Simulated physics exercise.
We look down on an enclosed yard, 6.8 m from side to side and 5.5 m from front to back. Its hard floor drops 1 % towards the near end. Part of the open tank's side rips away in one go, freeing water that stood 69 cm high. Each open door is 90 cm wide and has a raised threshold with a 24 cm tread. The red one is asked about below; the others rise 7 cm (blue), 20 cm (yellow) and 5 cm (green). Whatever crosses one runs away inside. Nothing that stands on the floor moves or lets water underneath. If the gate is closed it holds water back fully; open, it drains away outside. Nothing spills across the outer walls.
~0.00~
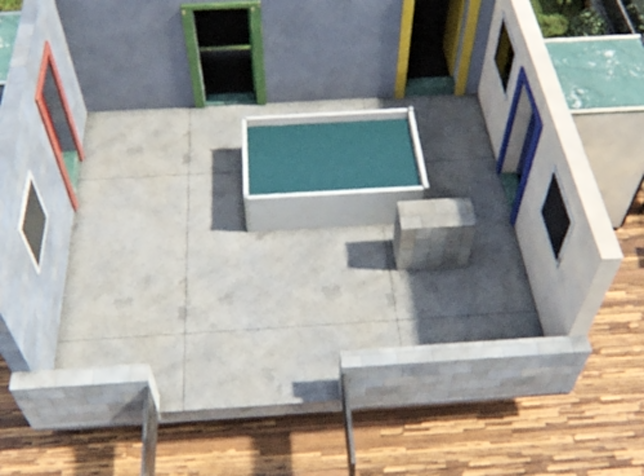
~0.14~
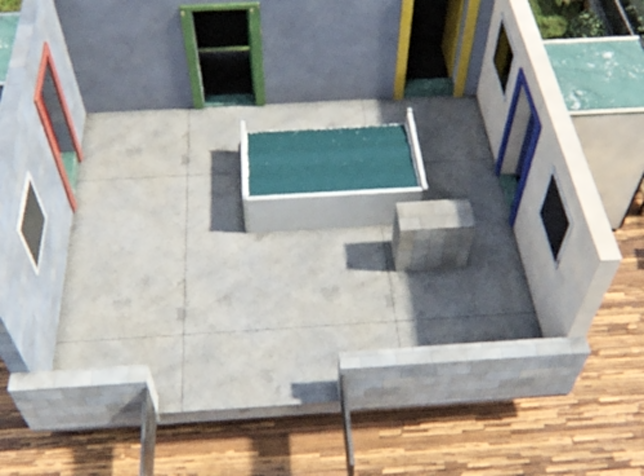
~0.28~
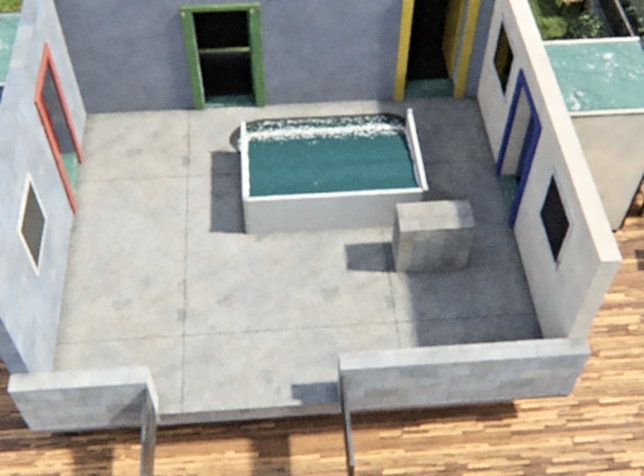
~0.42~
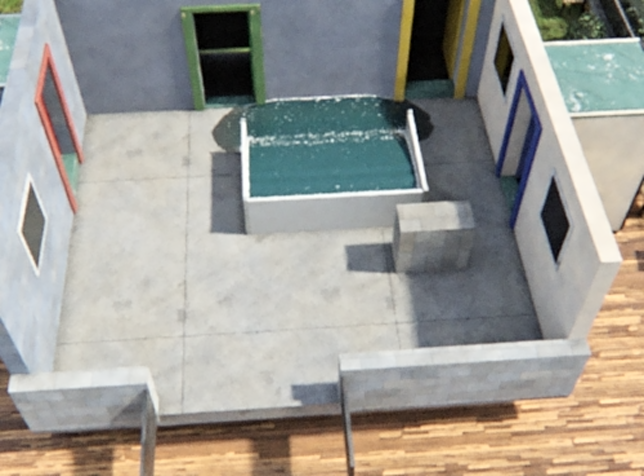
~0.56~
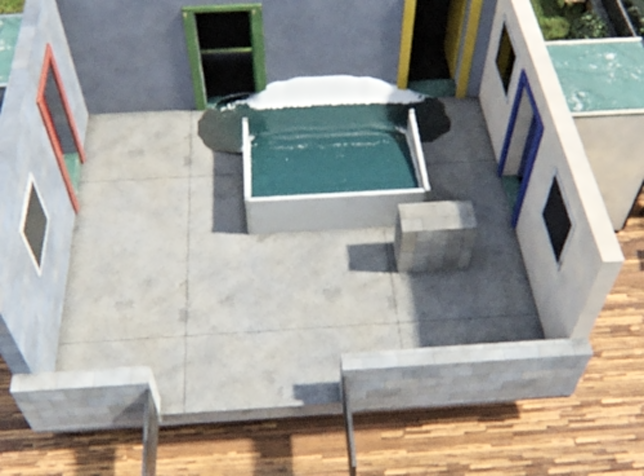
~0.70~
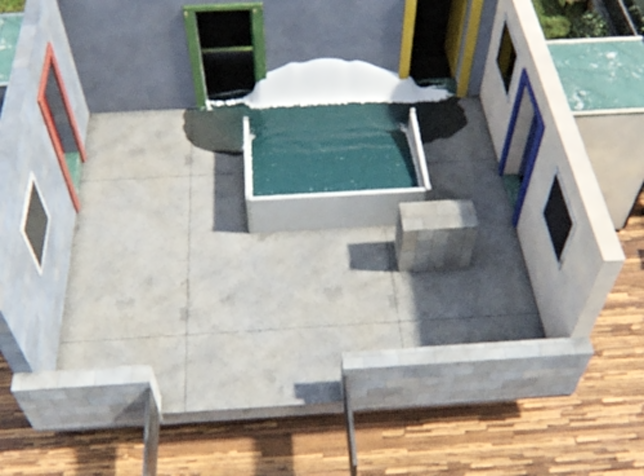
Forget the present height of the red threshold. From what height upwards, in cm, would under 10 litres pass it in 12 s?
About 15 cm.
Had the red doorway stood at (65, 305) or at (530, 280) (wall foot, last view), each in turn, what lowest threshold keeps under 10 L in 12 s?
Roughly 8.0 and 5.5 cm.
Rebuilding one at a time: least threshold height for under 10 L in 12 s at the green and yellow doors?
Roughly 32 cm at green and 24 cm at yellow.
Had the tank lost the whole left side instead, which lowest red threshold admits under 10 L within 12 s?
Then roughly 33 cm.
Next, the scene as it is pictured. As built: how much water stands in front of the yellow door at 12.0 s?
Some 5.5 cm.
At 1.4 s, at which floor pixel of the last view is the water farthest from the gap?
Around (111, 116).
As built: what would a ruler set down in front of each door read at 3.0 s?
In cm: Blue 10, yellow 23, red 19, green 14.
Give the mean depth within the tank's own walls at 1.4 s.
Some 29 cm.
After 1.4 s water covers 15 % of the floor, deepest (50 cm) near (321, 113); it has not reached the red door.
After 3.0 s water covers 45 % of the floor, deepest (28 cm) near (98, 132); 19 cm at the red door, 0 litres in over its 27 cm threshold.
After 12.0 s water covers 95 % of the floor, deepest (10 cm) near (72, 252); 5 cm at the red door, 0 litres in over its 27 cm threshold.
At the red door as built, the water arrived by 2.2 s and peaked near 20 cm at 2.8 s.
Run again over the same 12 s with other heights there, 16 litres in over 13.5 cm, 4 litres over 18 cm. The limit of 10 litres is kept from about 15 cm up.
